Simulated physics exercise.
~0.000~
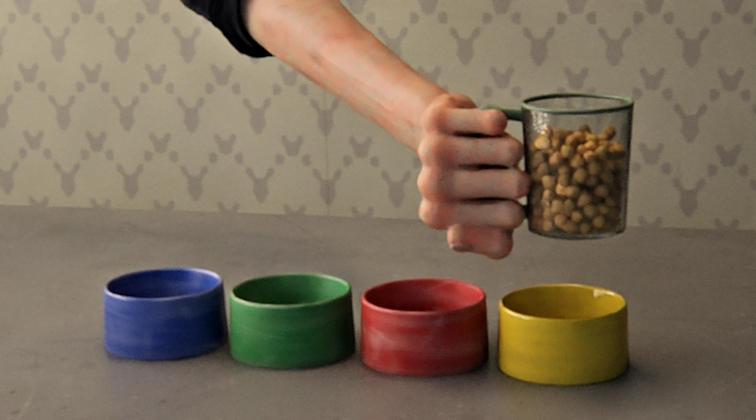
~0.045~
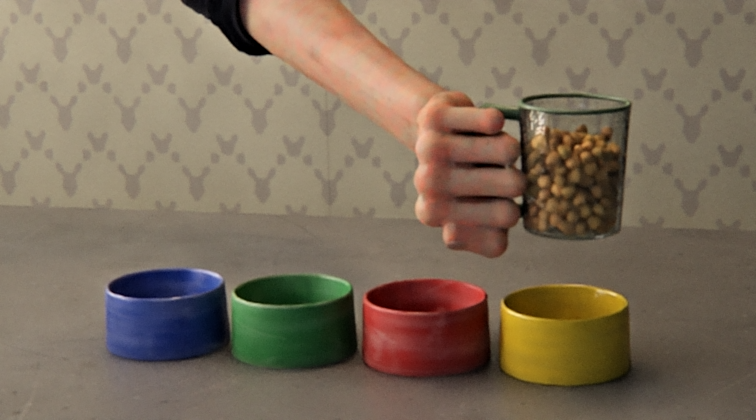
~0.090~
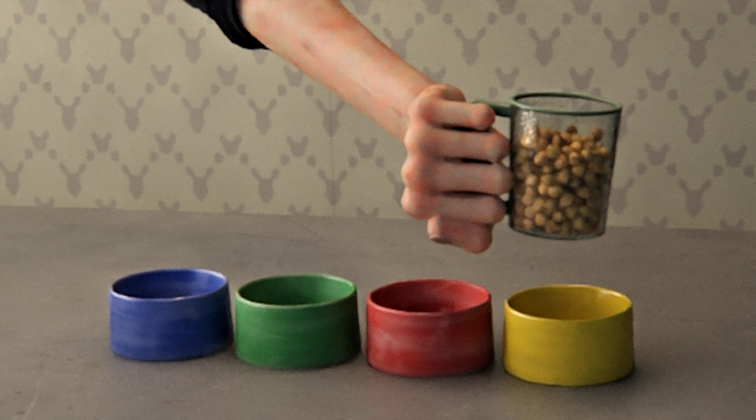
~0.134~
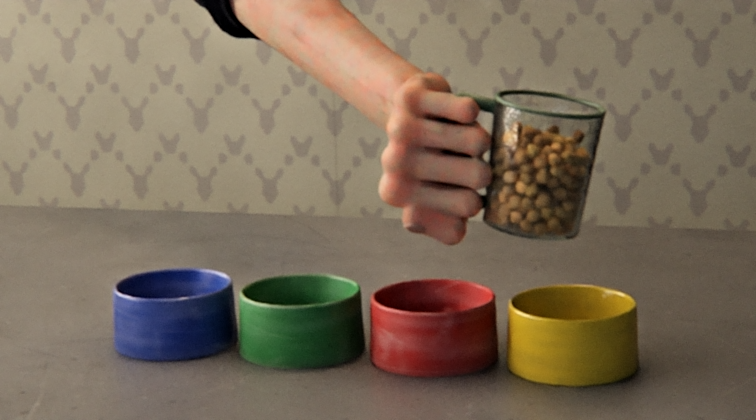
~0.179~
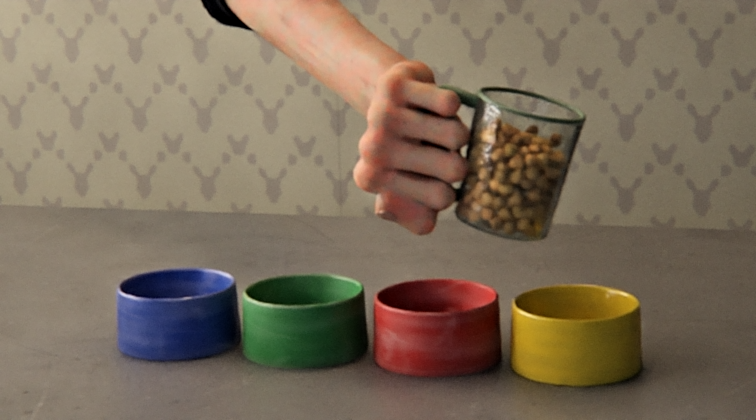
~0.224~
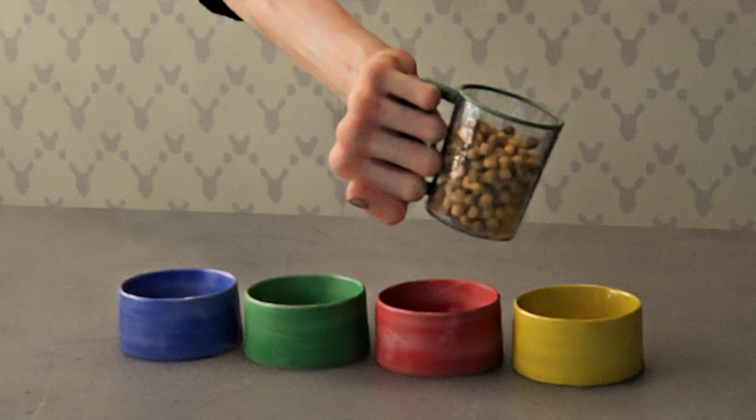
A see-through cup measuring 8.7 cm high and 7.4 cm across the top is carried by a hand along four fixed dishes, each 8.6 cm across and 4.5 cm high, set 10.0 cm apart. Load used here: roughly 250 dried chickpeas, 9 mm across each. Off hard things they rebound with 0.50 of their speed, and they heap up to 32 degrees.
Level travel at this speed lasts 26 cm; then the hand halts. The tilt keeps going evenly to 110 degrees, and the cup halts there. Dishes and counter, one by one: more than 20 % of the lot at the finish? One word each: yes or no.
Red: No; blue: No; green: Yes; yellow: No; counter: No.
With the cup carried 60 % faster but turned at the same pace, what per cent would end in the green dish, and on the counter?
Shares: Green 100, counter 0.
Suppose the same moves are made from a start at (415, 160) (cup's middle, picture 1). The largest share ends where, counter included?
Blue.
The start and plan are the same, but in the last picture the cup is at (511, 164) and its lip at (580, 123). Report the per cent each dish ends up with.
Final shares - red 0 %, blue 0 %, green 100 %, yellow 0 %.
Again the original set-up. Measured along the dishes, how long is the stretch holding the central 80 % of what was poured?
Spread: Around 5 cm.
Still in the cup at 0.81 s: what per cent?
About 100 per cent.
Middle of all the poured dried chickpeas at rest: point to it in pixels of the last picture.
Somewhere around (311, 315) in the final frame.
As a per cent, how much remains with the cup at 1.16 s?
My guess is near 55 per cent.
After 0.58 s, tilt 64 degrees; cup holds 100 %.
After 0.81 s, tilt 93 degrees; cup holds 100 %.
After 1.16 s, tilt 110 degrees; cup holds 55 %, green 40 %.
In the end, at 2.3 s, red 0 %, blue 0 %, green 100 %, yellow 0 %, counter 0 %.
